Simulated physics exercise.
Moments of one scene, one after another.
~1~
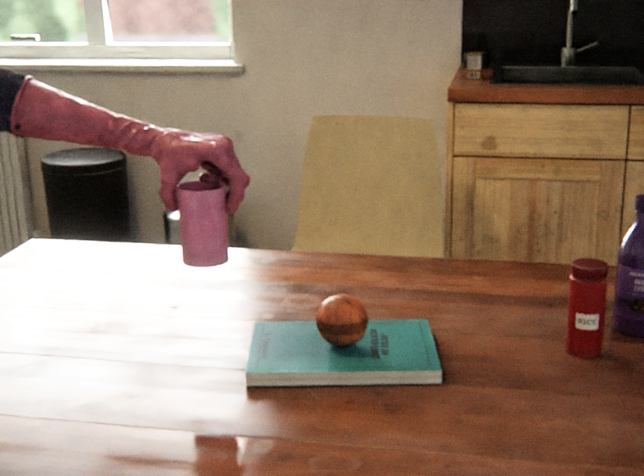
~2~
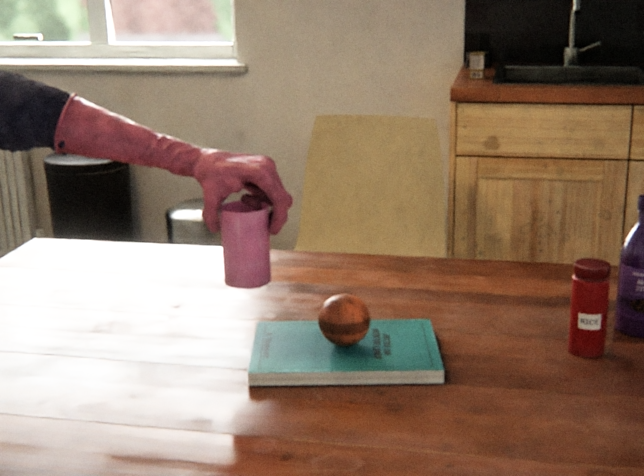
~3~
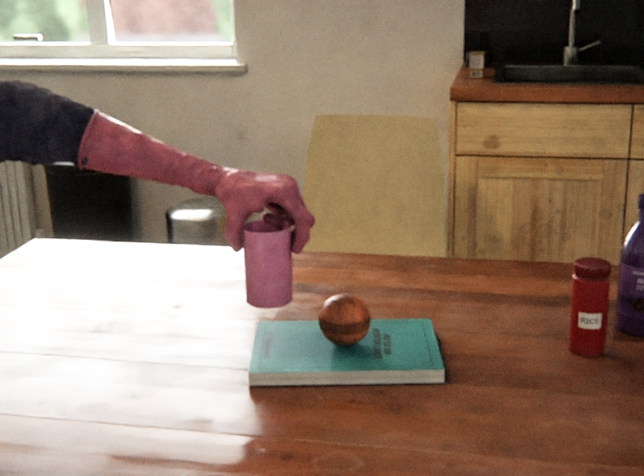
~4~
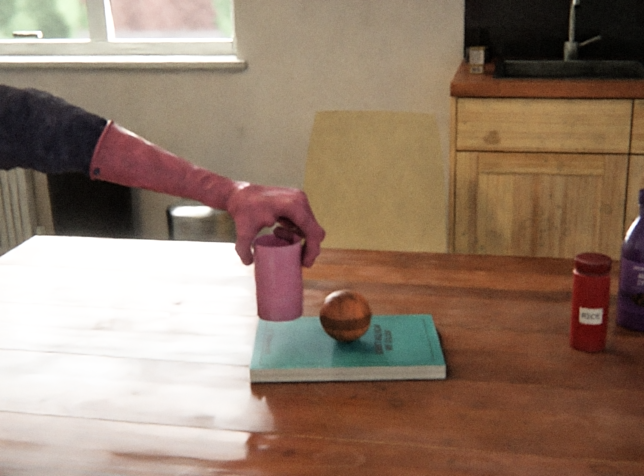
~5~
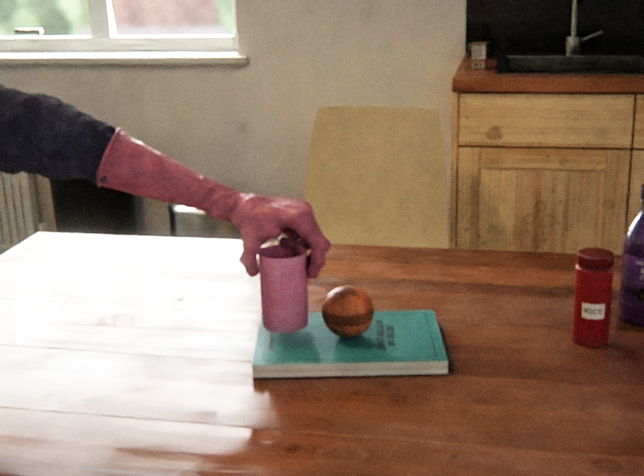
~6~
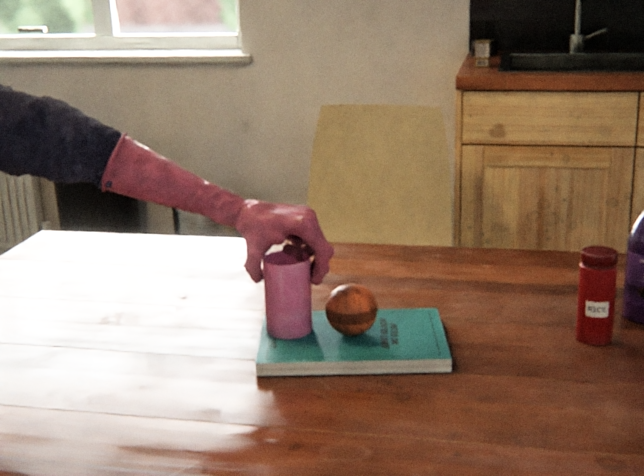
Pink-gloved hand moving a pink cup rightward and lowering it onto a turquoise book beside a wooden ball on a table.
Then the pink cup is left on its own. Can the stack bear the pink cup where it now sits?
Yes. It will remain standing.
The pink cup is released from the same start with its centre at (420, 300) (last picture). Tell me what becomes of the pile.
Next, the heap stays put.
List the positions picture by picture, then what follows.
The first frame shows coming down; pink cup (204, 224).
The second frame shows coming down; pink cup (246, 244); turquoise book (345, 351).
The third frame shows coming down; pink cup (268, 264).
The fourth frame shows coming down; pink cup (278, 277); turquoise book (346, 346).
The fifth frame shows coming down; pink cup (284, 288).
The sixth frame shows in place under the hand; pink cup (288, 294); turquoise book (352, 340).
Then, 0.50 s past the last view, nothing moves.
Then, 1.30 s past the last view, pink cup resting near (288, 294).
Finally, all 5 still in place. Final places as the last picture's camera would see them, pink cup near (288, 294). The pile holds.
